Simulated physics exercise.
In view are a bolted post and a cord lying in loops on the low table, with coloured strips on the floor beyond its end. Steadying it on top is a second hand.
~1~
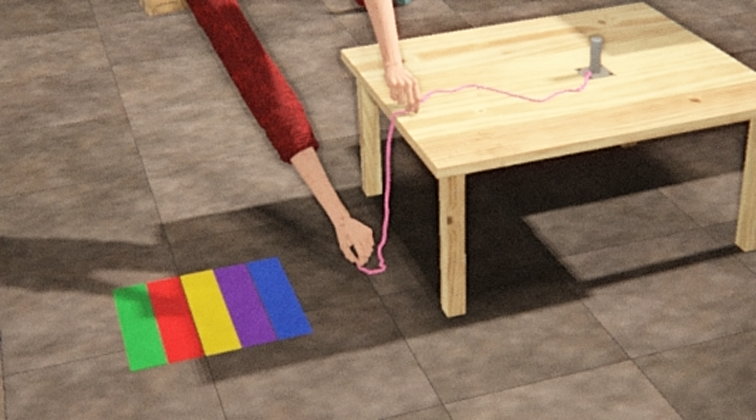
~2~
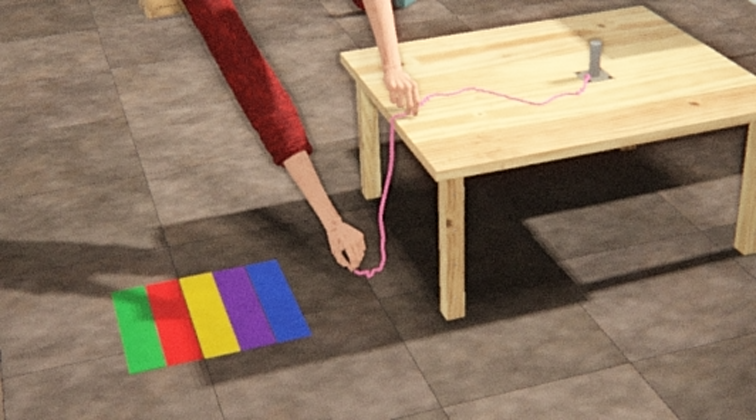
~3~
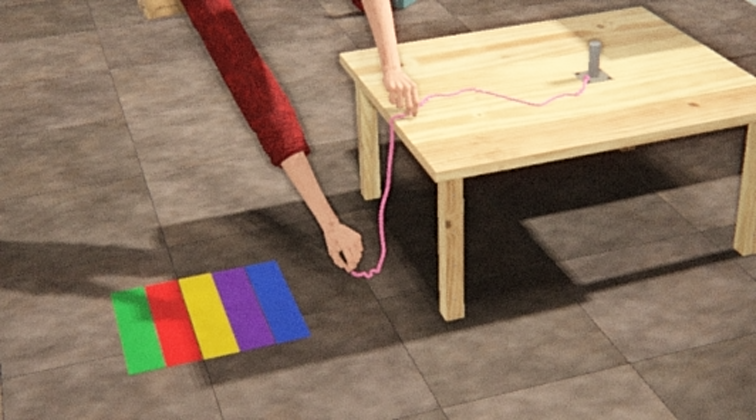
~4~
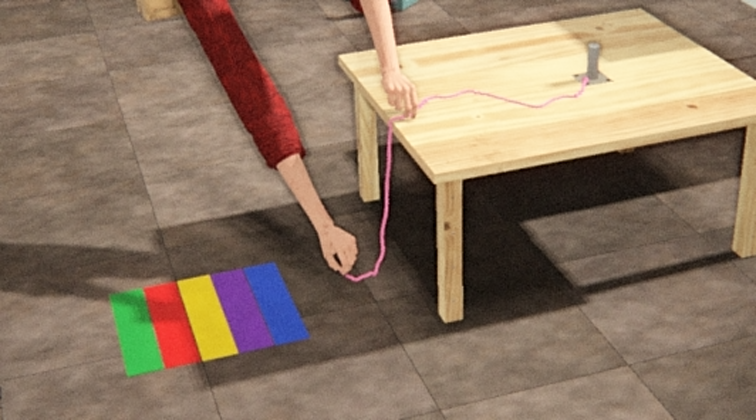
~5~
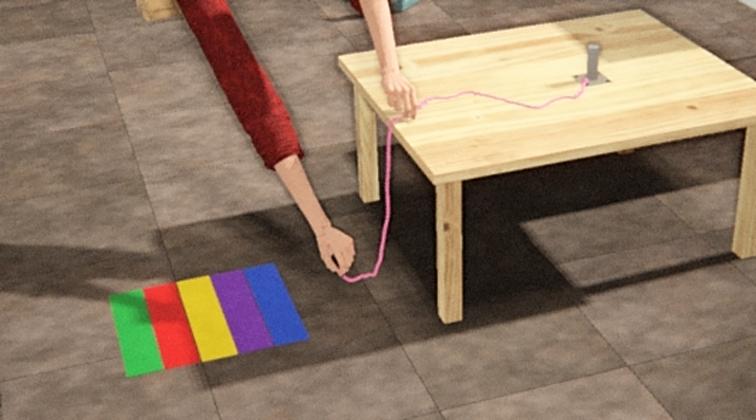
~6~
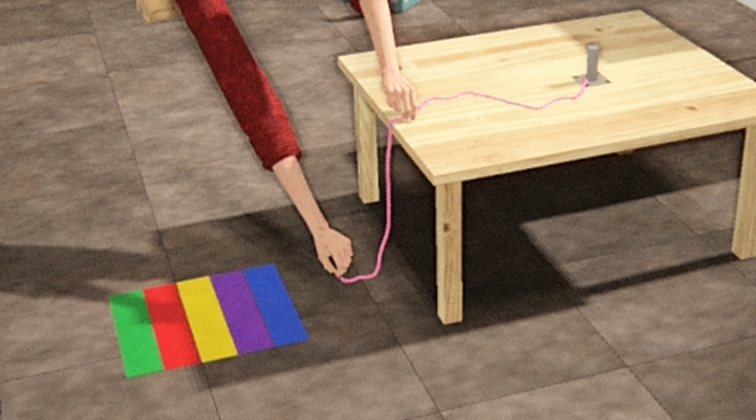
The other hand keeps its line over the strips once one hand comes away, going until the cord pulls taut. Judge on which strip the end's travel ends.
Its travel ends on the green strip.
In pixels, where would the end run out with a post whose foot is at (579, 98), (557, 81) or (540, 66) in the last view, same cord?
In pixels, the answers are (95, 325), (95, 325) and (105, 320).
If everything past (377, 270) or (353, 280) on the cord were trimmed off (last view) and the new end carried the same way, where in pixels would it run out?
First try near (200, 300), second near (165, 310).
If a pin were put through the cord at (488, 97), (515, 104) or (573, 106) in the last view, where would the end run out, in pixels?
Estimated pixels in sequence: (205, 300), (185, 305) and (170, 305).
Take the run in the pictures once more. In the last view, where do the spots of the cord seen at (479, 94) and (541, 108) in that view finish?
One finishes at (426, 113) and the other at (493, 99).
Early on, end near (199, 302); over yellow.
Midway, end near (158, 310); over red.
At the end of the slack, end near (133, 315); over green. Over green.
